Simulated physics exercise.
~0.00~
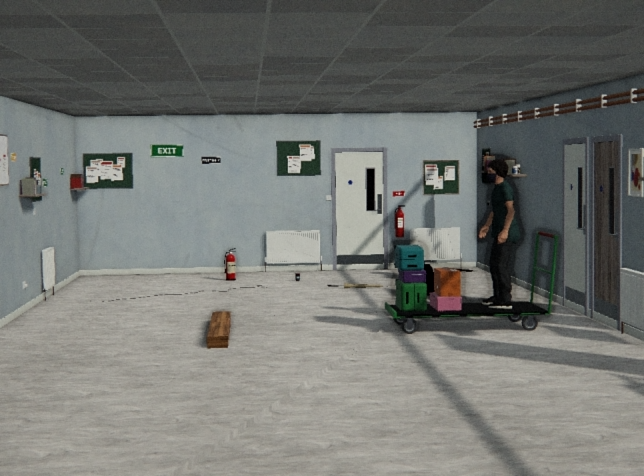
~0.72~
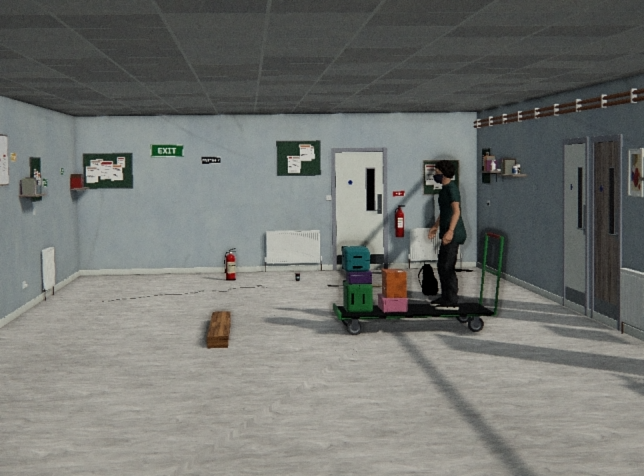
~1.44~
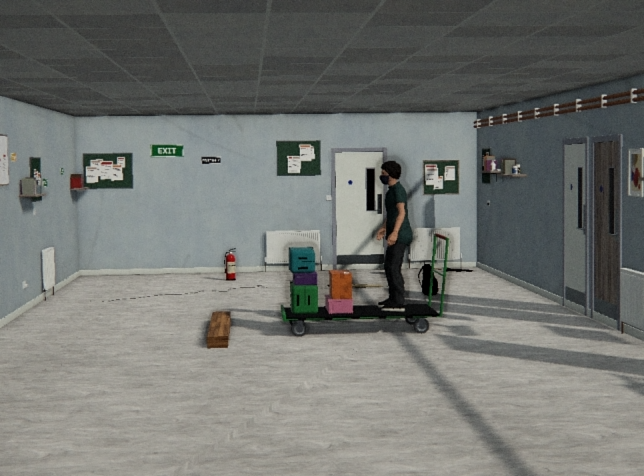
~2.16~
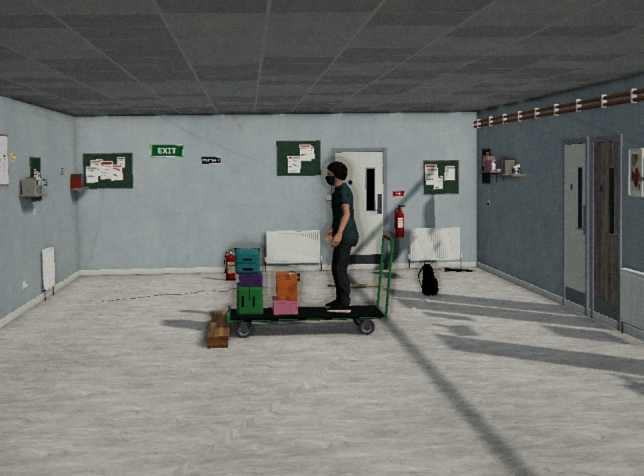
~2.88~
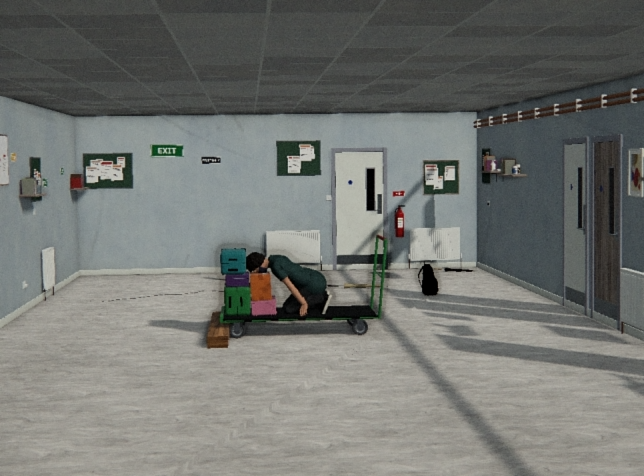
A person riding a loaded trolley leftward pitches forward onto the boxes as it stops.
